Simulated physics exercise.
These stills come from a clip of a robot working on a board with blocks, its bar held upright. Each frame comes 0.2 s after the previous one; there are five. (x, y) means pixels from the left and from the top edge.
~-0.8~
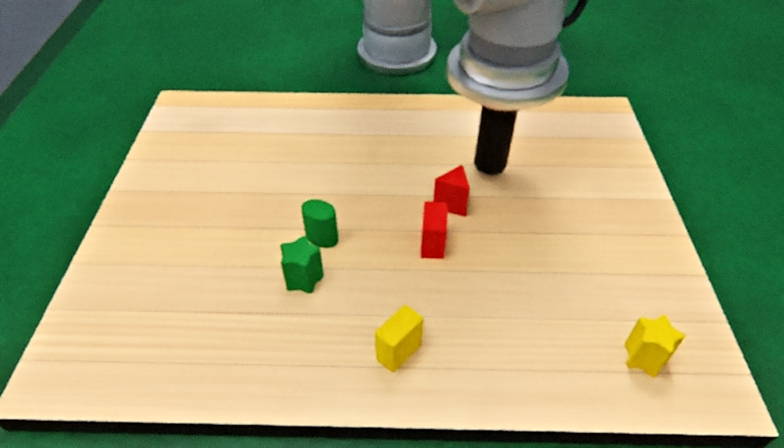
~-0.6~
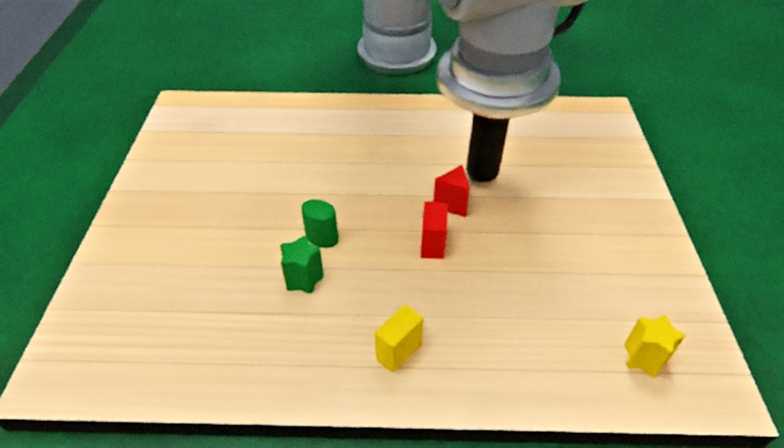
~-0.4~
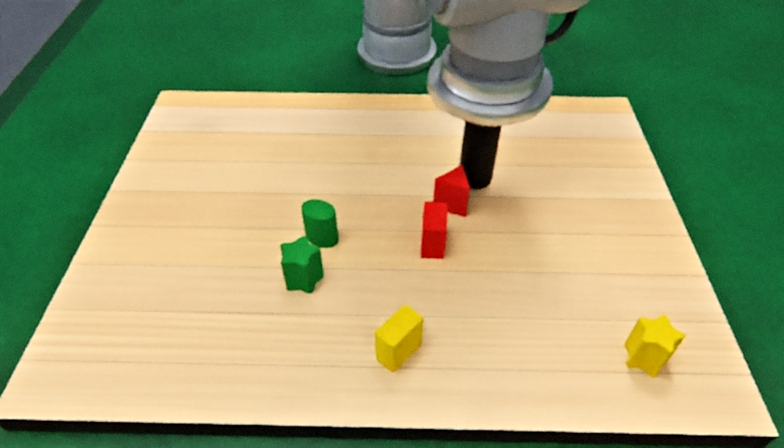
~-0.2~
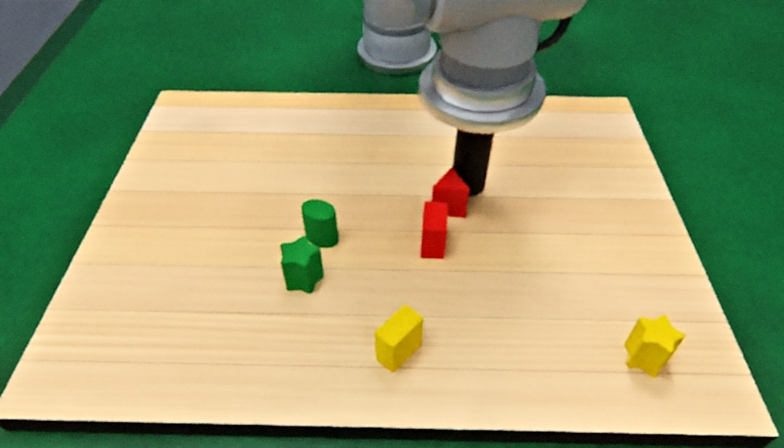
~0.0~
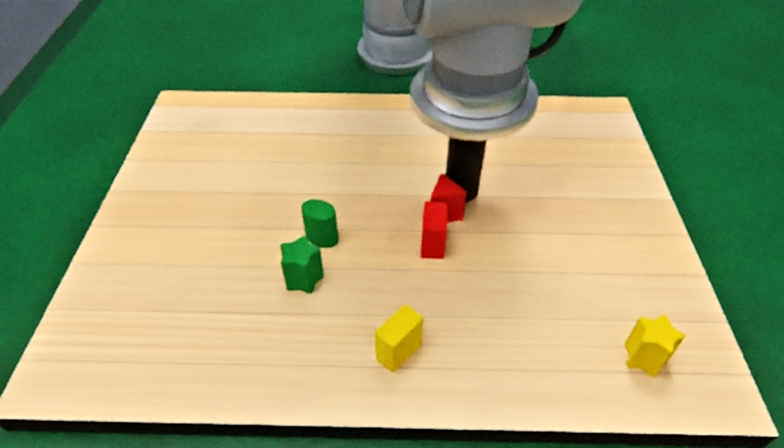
A robot arm moved its black bar down and slightly left over a wooden board of red, green and yellow blocks, then nudged the red three-sided block a little toward the lower left.
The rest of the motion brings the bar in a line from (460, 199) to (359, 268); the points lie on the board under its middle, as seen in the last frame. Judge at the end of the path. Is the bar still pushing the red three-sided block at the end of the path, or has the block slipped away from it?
When the path ends, it will sit ahead of the bar.
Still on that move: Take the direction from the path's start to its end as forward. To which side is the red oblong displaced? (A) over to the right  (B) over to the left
My pick is B.
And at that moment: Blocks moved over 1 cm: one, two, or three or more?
The push will move two blocks.
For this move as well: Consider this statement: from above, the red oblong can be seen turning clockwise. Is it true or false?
That statement is not accurate.
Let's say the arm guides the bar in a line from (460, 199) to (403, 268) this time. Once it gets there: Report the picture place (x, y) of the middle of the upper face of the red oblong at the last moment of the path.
The centre of its top will be at (417, 265).
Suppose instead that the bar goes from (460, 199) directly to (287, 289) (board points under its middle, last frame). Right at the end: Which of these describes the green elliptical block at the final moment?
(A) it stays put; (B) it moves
That would be A.
The first path, step by step. One third of the way, bar (429, 214); red oblong (428, 235), turned 45° anticlockwise; red three-sided block (415, 211), turned 20° anticlockwise.
Two thirds of the way, bar (395, 237); red oblong (427, 242), turned 70° anticlockwise; red three-sided block (382, 238), turned 40° anticlockwise.
At the end, bar (358, 261); green star block unmoved; red oblong (427, 242), turned 70° anticlockwise; red three-sided block (351, 266), turned 55° anticlockwise.
